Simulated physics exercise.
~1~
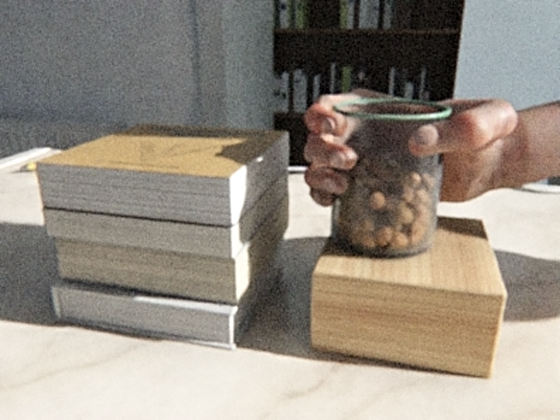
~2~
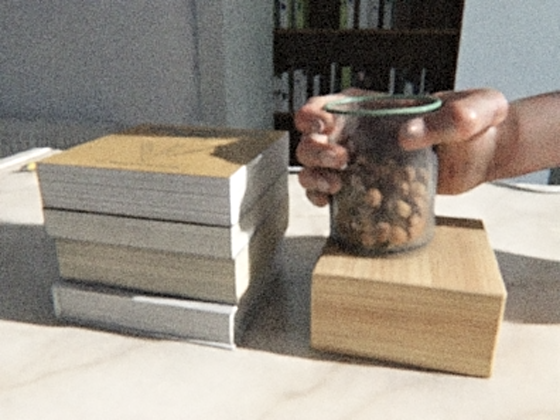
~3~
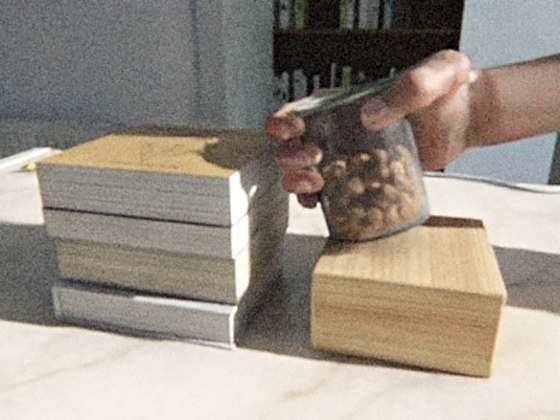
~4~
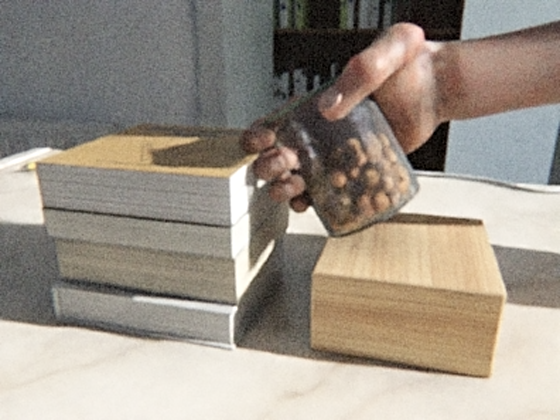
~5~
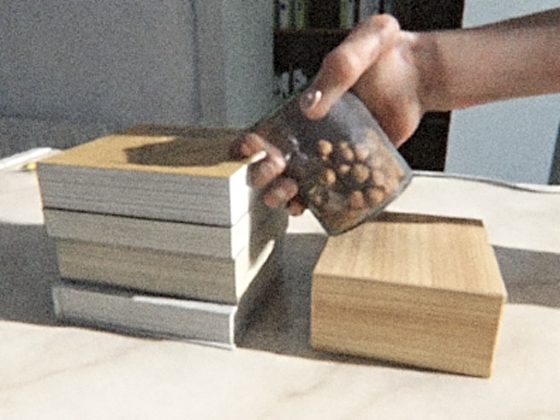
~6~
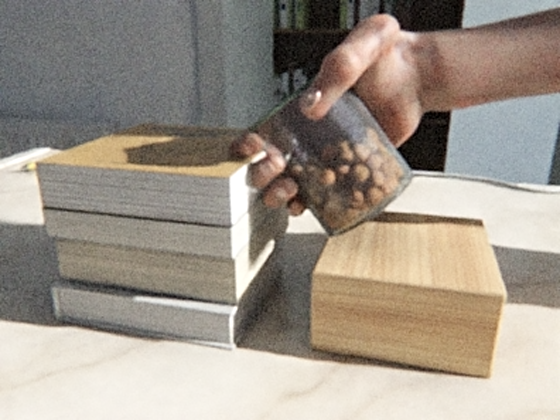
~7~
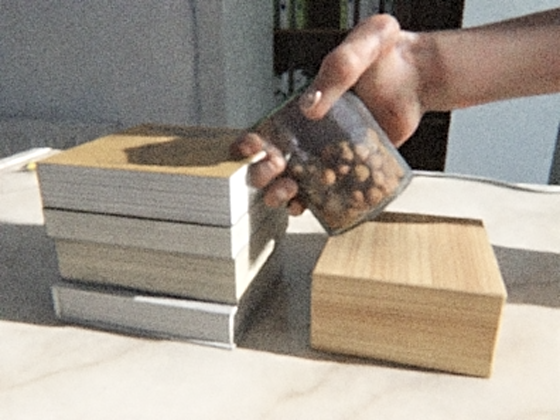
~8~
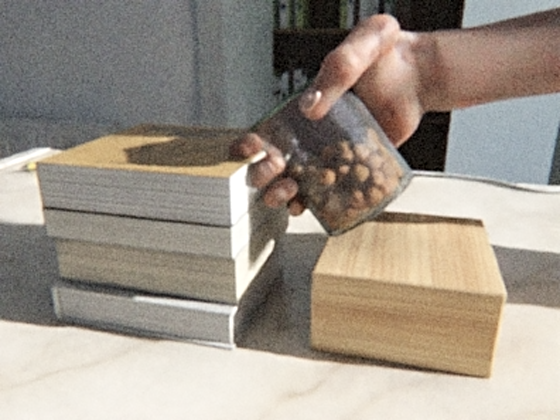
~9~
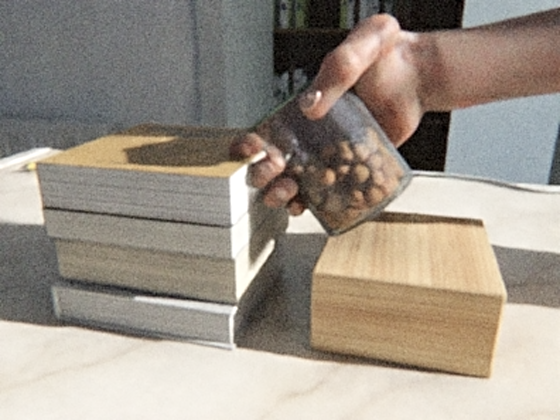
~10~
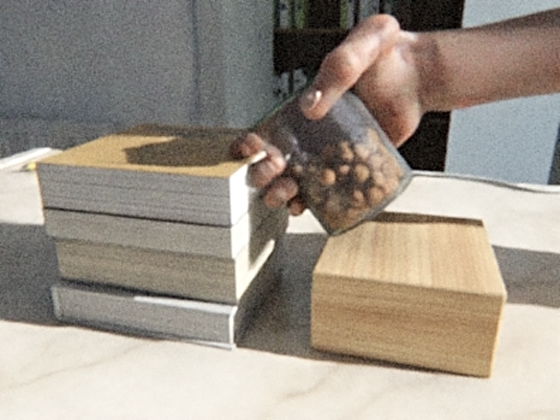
In this clip, a hand lifts a glass of small, round brown pieces from a wooden block beside a stack of books, tilting it left until it leans against the books' top edge. The hand keeps holding the slanted glass there, and its contents stay inside.
